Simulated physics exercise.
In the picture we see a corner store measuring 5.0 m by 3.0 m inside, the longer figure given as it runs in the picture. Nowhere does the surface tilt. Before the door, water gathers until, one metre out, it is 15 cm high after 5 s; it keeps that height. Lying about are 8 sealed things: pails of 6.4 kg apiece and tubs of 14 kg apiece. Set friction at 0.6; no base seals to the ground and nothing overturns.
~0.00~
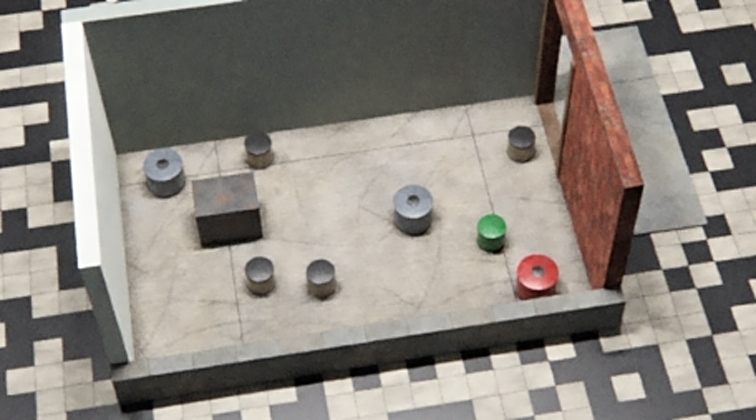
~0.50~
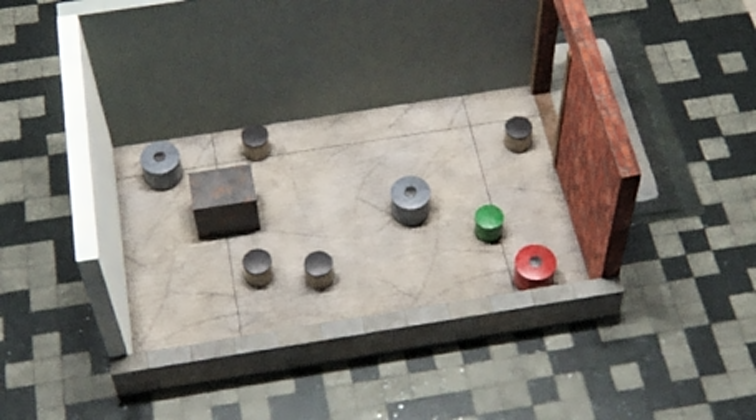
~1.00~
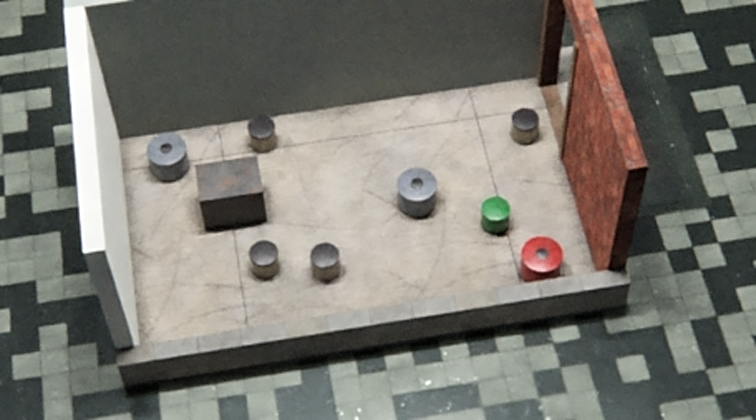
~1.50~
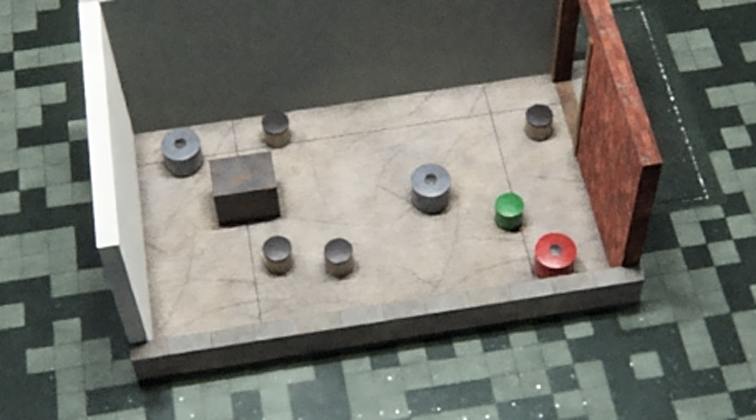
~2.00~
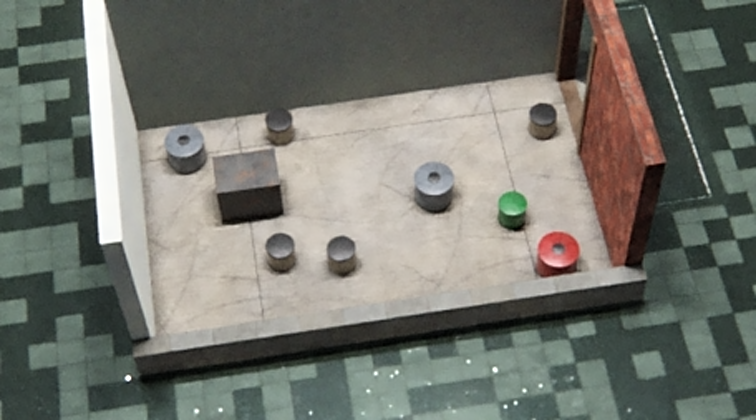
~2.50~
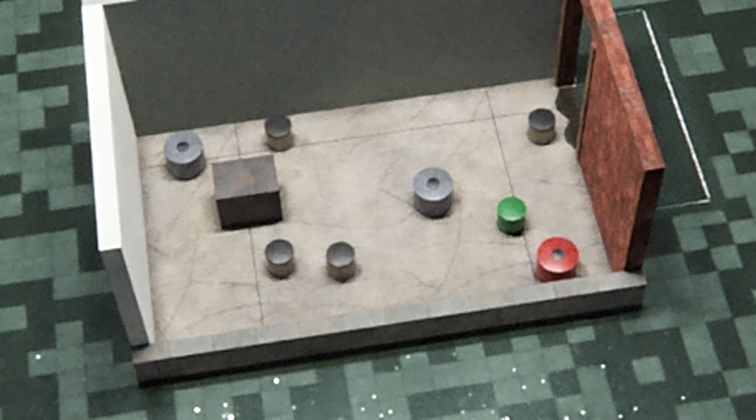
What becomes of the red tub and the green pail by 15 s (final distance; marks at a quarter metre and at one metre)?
By the end, the red tub has hardly budged and the green pail has hardly budged.
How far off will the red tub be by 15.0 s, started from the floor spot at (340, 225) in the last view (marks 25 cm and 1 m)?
In that run it hardly drifts.
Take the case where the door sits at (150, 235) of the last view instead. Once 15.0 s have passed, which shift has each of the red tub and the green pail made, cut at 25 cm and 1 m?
The red tub hardly moves at all and the green pail hardly moves at all.
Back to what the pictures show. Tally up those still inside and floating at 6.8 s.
0 of them.
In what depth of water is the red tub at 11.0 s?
Around 3 cm.
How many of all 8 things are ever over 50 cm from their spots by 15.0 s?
Counting them up, I find 1.
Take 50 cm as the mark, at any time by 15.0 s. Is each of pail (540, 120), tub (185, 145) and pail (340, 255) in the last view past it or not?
Going one by one, I get above, within and within.
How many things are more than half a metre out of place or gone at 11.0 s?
Result: 1.
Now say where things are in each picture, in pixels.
The red tub at (538, 272), on the bottom; the green pail at (492, 226), on the bottom; water covers 0.0 m2; 0 of 8 have shifted, in the first picture.
The red tub at (536, 262) rests on the ground; the green pail at (490, 217), on the bottom; 0.0 m2 under water; 0 of 8 have shifted, in the second picture.
The red tub at (542, 254), on the bottom; the green pail at (496, 208) rests on the ground; 0.0 m2 under water; 0 of 8 have shifted, in the third picture.
The red tub at (556, 250), on the bottom; the green pail at (510, 205), on the bottom; 0.0 m2 under water; 0 of 8 have shifted, in the fourth picture.
The red tub at (559, 249), on the bottom; the green pail at (513, 203) rests on the ground; water covers 0.0 m2; 0 of 8 have shifted, in the fifth picture.
The red tub at (558, 254), on the bottom; the green pail at (512, 209) rests on the ground; water covers 0.0 m2; 0 of 8 have shifted, in the sixth picture.
After 3.5 s the red tub is near (558, 254), 0.0 m from its start, aground; the green pail is near (512, 209), 0.0 m from its start, aground; 0 afloat.
After 6.8 s the red tub is near (558, 254), 0.0 m from its start, aground; the green pail is near (512, 209), 0.0 m from its start, aground; 0 afloat.
After 11.0 s the red tub is near (558, 254), 0.0 m from its start, aground; the green pail is near (512, 209), 0.0 m from its start, aground; 0 afloat.
After 15.0 s the red tub is near (558, 254), 0.0 m from its start, aground; the green pail is near (512, 209), 0.0 m from its start, aground; 1 afloat.
